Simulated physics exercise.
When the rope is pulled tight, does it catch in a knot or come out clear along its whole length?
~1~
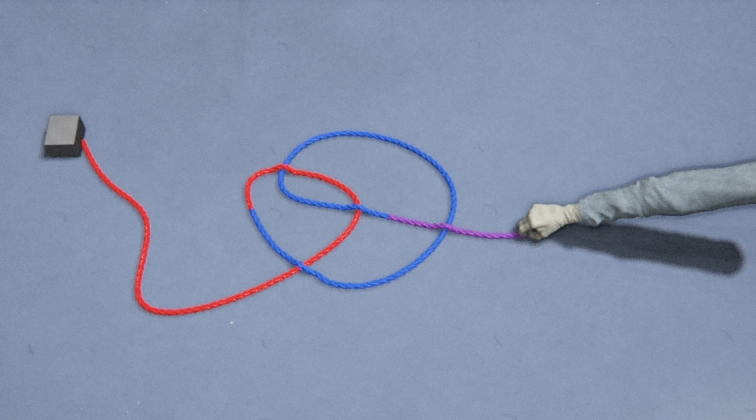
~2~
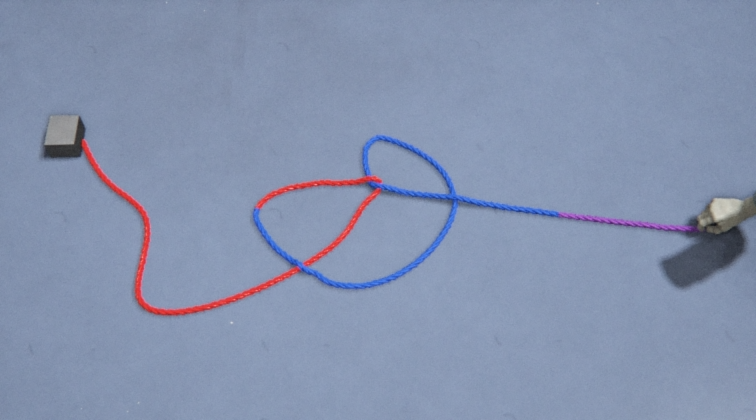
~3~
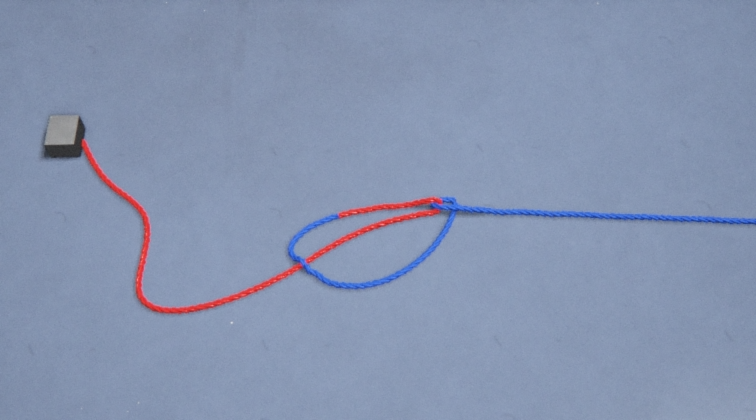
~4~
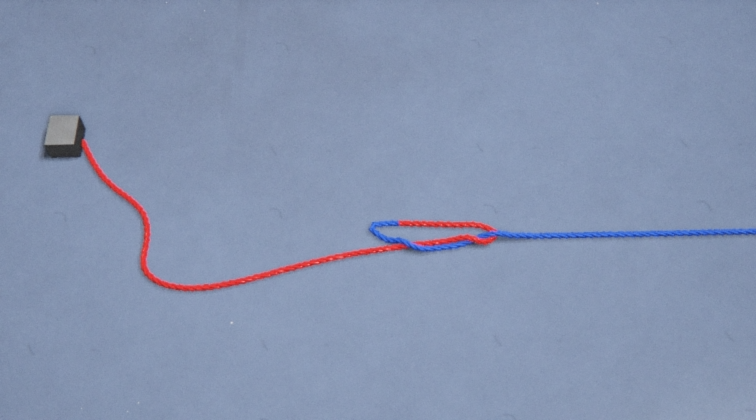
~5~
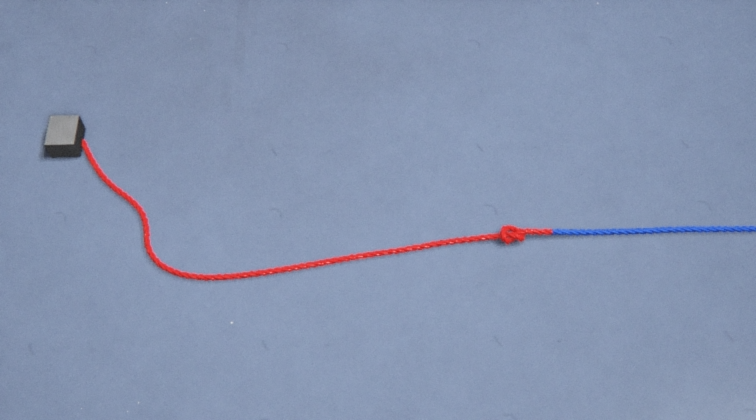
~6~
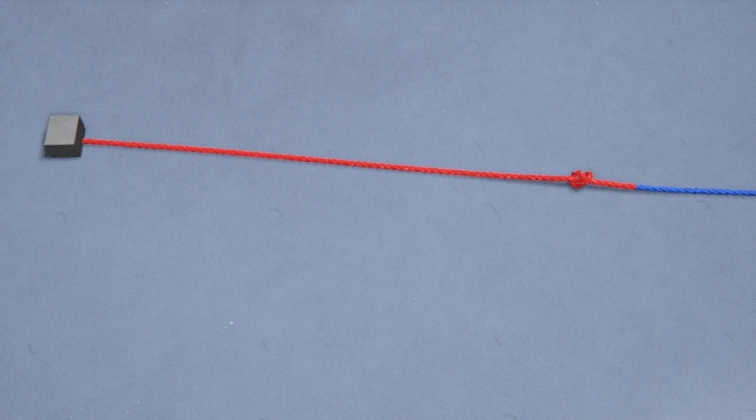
It catches in a knot. The loops shrink down into a small red knot that is still there when the rope is stretched straight.
